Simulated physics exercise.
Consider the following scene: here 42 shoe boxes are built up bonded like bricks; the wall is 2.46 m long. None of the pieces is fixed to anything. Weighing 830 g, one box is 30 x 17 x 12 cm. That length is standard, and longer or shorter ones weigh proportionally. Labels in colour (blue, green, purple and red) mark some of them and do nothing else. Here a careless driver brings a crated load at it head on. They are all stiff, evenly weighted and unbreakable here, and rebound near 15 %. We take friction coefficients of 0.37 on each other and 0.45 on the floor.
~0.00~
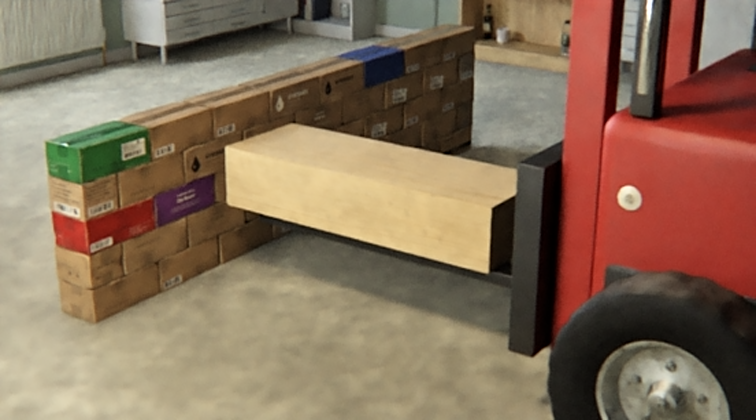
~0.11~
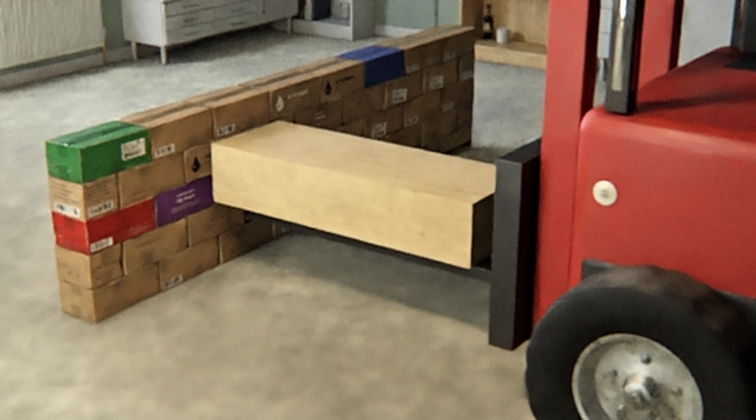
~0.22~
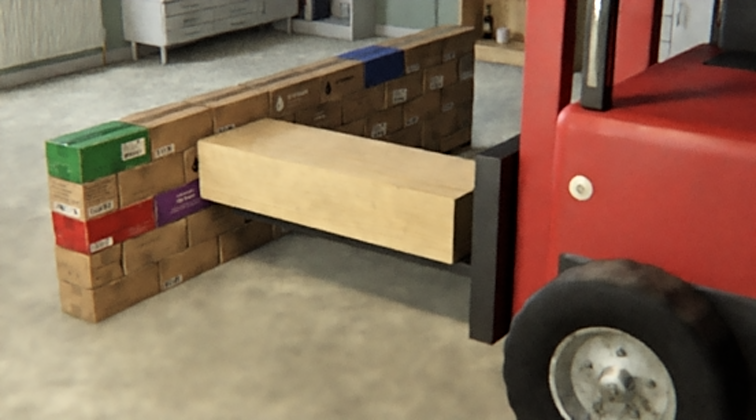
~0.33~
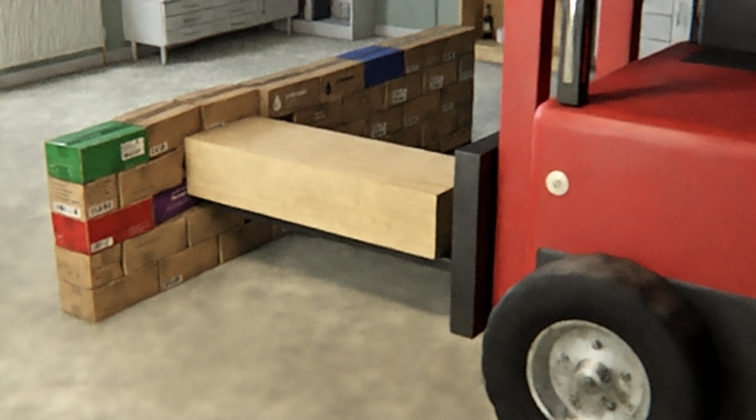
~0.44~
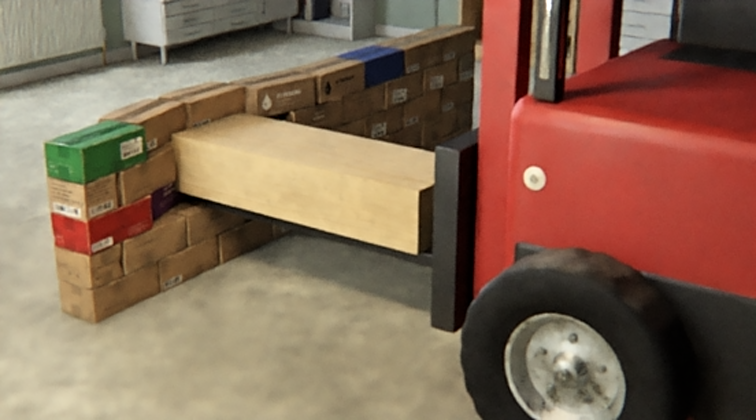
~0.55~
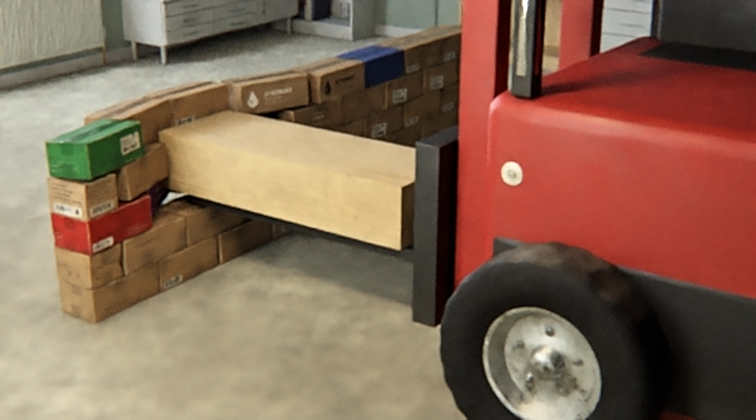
A red forklift carried a long wooden block leftward into a low wall of stacked cardboard boxes, pushing the purple box and several brown ones back, then the green box at the near end tilted slightly.
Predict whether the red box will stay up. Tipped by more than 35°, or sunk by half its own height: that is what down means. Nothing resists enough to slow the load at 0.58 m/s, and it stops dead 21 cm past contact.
Prediction: It will.
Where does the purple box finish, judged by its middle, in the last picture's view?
Look near (90, 255) in the final frame.
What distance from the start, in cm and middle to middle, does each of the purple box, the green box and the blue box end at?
Net displacement: Purple = 35 cm, green = 80 cm, blue = 0 cm.
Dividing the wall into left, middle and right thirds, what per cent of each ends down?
50 / 20 / 0 %, left to right.
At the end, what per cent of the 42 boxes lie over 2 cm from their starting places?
It comes to 20 percent.
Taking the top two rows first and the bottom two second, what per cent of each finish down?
For the top it's 40 in a hundred, for the bottom 0 in a hundred.
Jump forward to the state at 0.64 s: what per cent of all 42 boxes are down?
By then 0 %.
By 0.64 s, none of the 42 boxes down, 9 disturbed; red box unmoved; purple box tilted 13°.
By 0.80 s, 8 of the 42 boxes down; red box unmoved; purple box tilted 47°, 8 cm lower.
By 1.04 s, 9 of the 42 boxes down; red box unmoved; purple box tilted 73°, 14 cm lower.
By 1.52 s, 9 of the 42 boxes down; red box unmoved; green box on its side.
When it is over (3.3 s), 9 of the 42 boxes down; red box unmoved; green box on its side; purple box on its side. In pixels of the last frame, middles, red box near (103, 221).
